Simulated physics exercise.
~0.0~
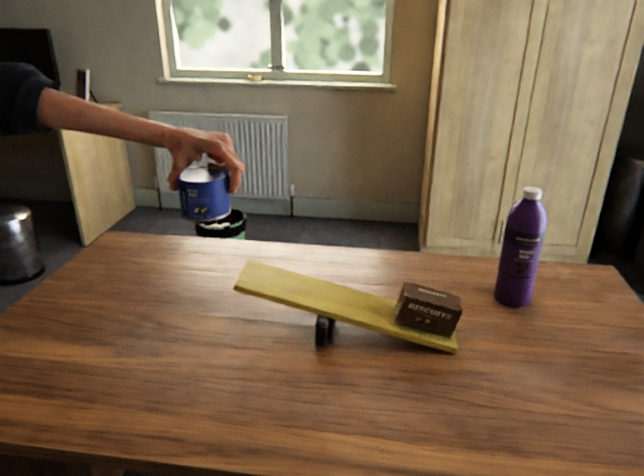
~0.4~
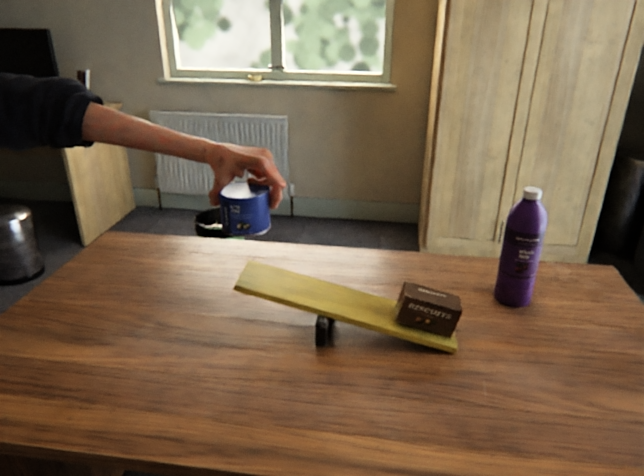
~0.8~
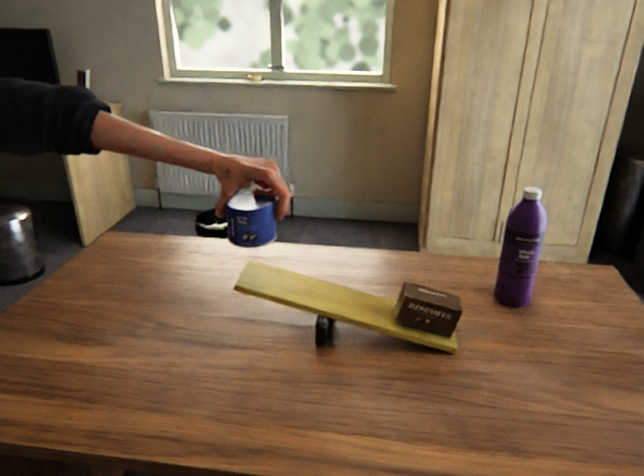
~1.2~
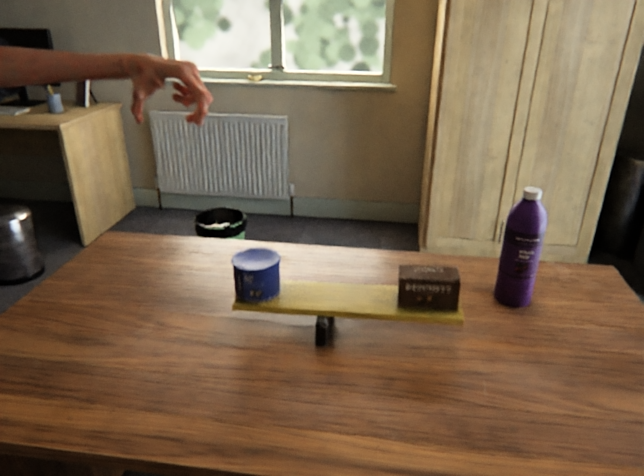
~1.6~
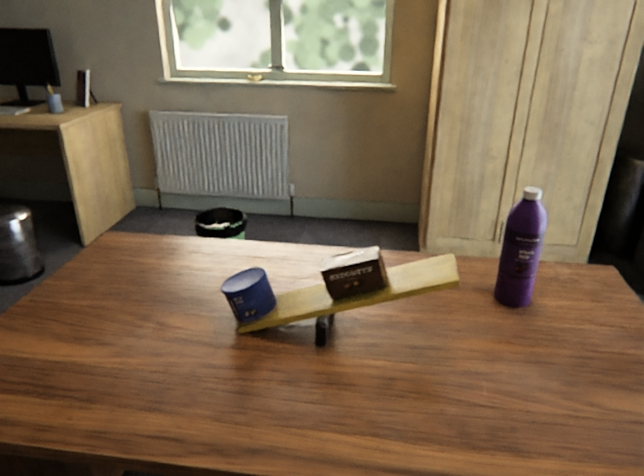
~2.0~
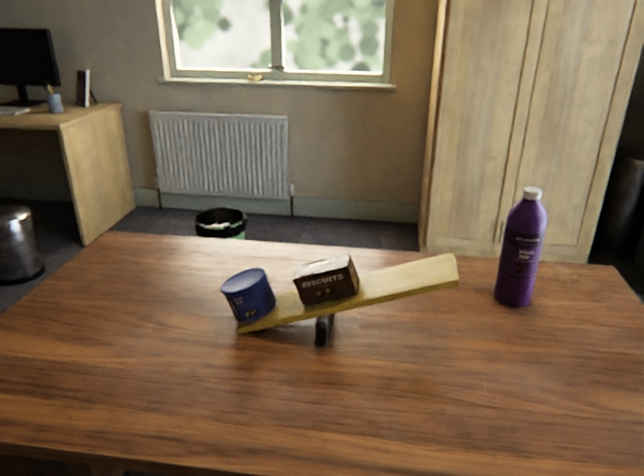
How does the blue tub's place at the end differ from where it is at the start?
At the start the blue tub is held in a hand above the far left side of the table. By the end it is lower and a little further right, leaning on the lowered left end of the yellow plank.
